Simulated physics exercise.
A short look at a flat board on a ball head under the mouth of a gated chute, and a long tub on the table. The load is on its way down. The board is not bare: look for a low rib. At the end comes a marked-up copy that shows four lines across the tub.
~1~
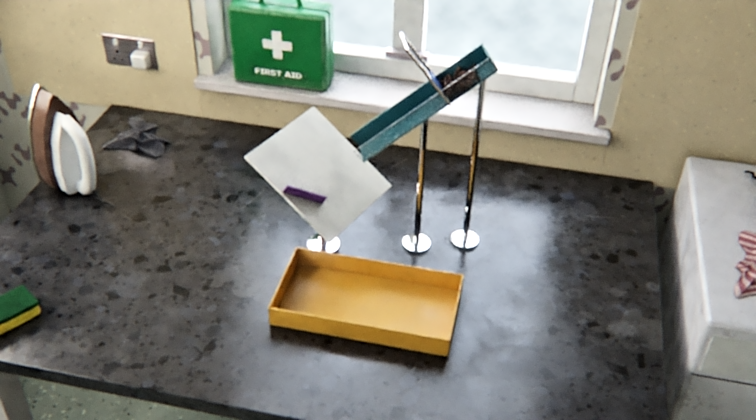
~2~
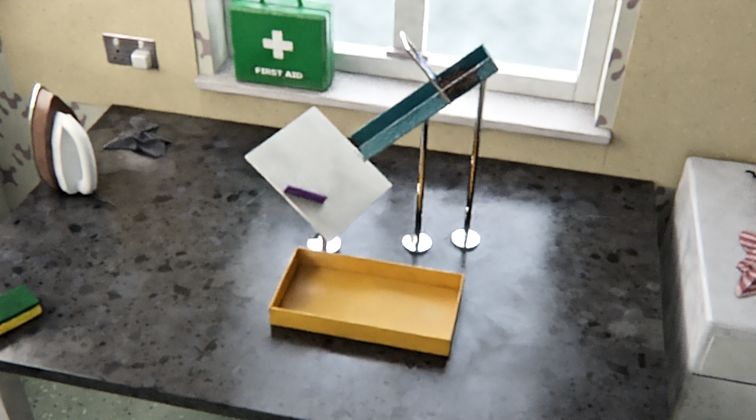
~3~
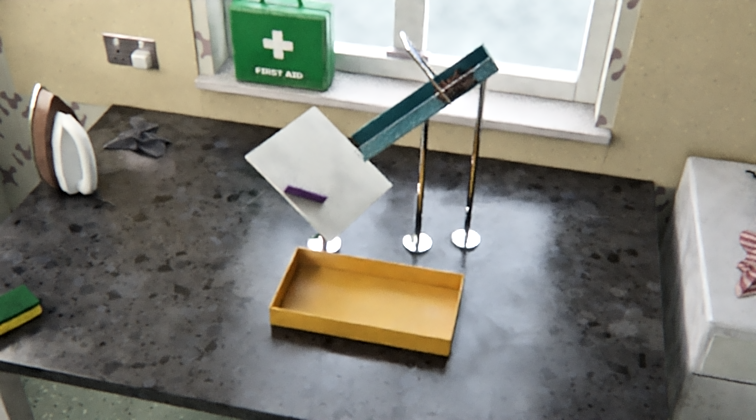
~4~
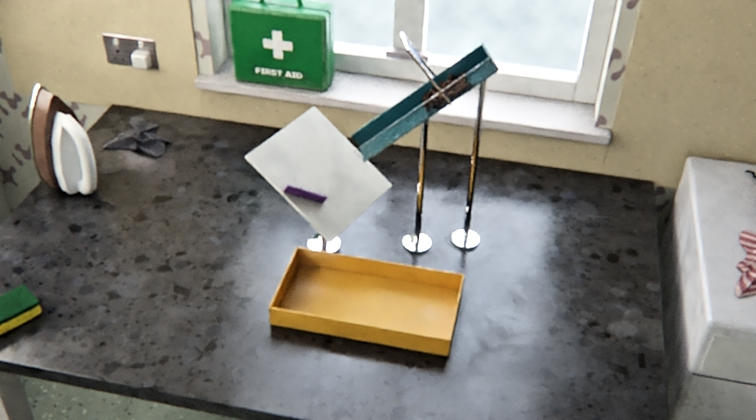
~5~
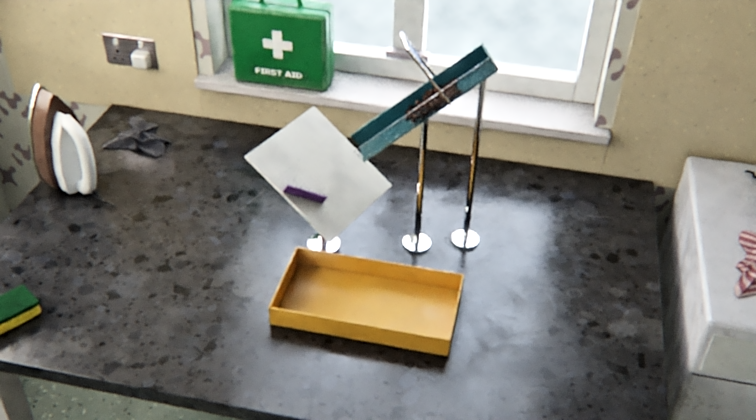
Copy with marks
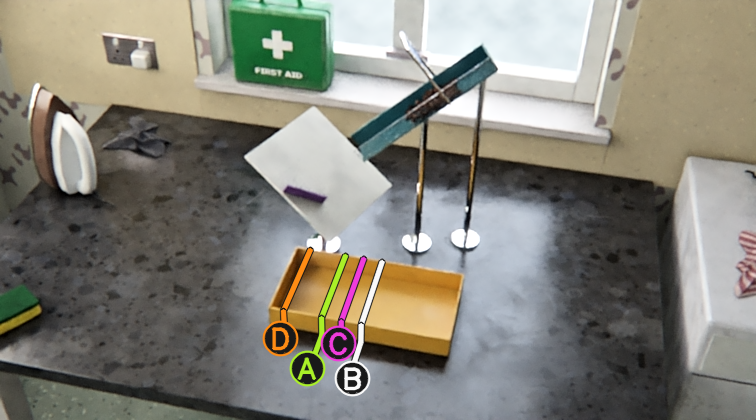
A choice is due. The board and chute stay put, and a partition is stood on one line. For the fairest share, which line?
Use line B.
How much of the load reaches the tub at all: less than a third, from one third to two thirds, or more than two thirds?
It is from one third to two thirds.
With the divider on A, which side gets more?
Right.
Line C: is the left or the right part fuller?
More lands on the right.
On the marked copy, line A crosses the front rim at (321, 317); line B crosses the front rim at (361, 324); line C crosses the front rim at (341, 320); line D crosses the front rim at (283, 310).
Choosing A, of what is caught, none at all on the left of the divider, the whole lot on the right.
Choosing B, of what is caught, close to half on the left of the divider, close to half on the right.
Choosing C, of what is caught, a small share on the left of the divider, all but a few on the right.
Choosing D, of what is caught, none at all on the left of the divider, the whole lot on the right.
